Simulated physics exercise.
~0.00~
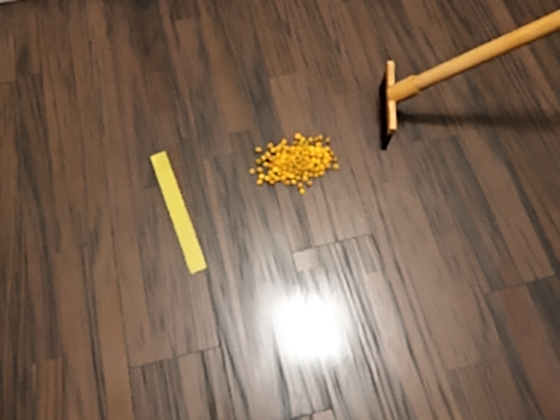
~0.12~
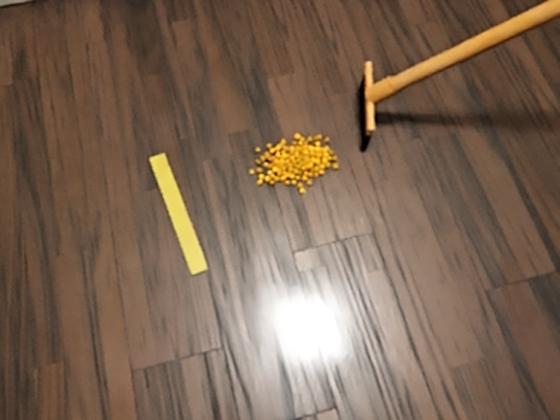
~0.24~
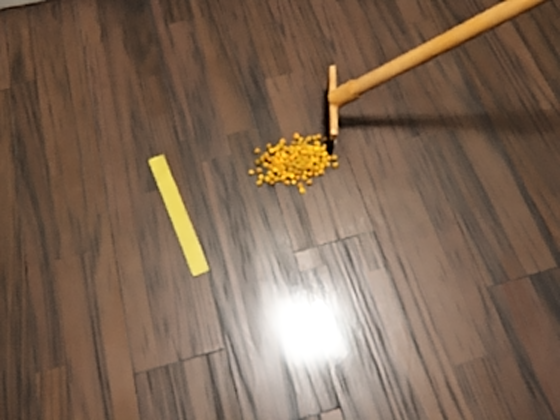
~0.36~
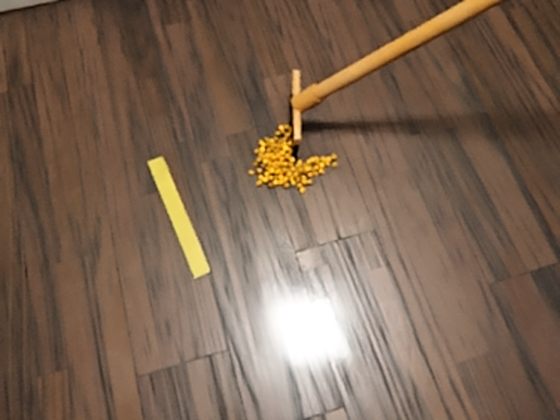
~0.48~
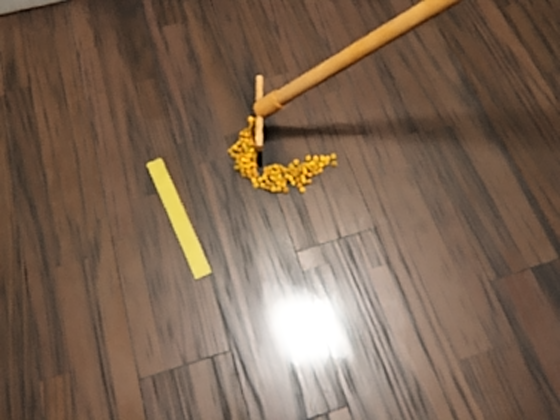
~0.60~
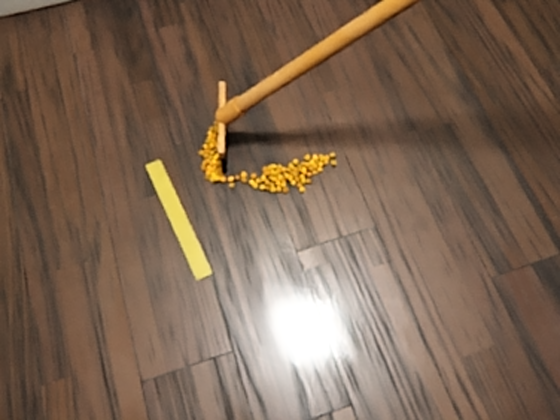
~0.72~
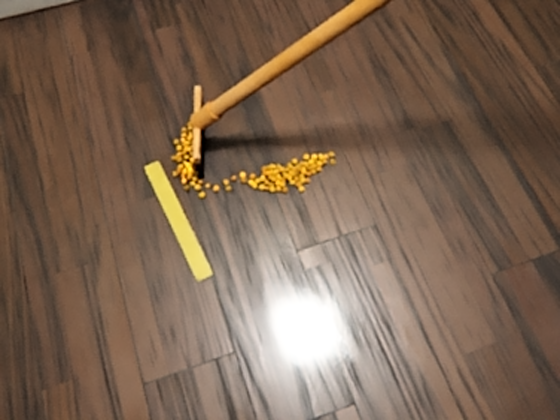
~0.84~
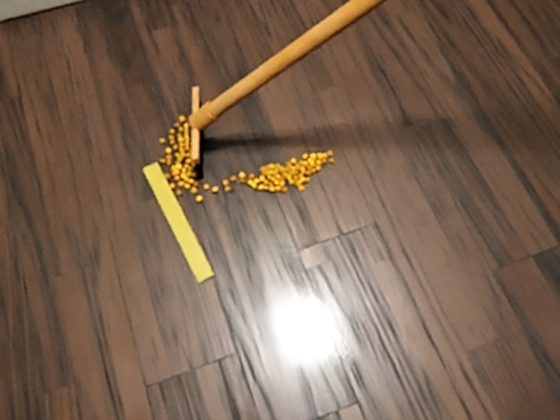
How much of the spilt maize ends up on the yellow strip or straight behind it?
Only a small share at most. Many kernels stay in a clump well to the right of the strip, and most of the others bunch around the squeegee near the strip's upper end.
Wooden-handled squeegee sweeping left through spilt yellow maize kernels, leaving part of the heap behind and stopping near a yellow strip's upper end.
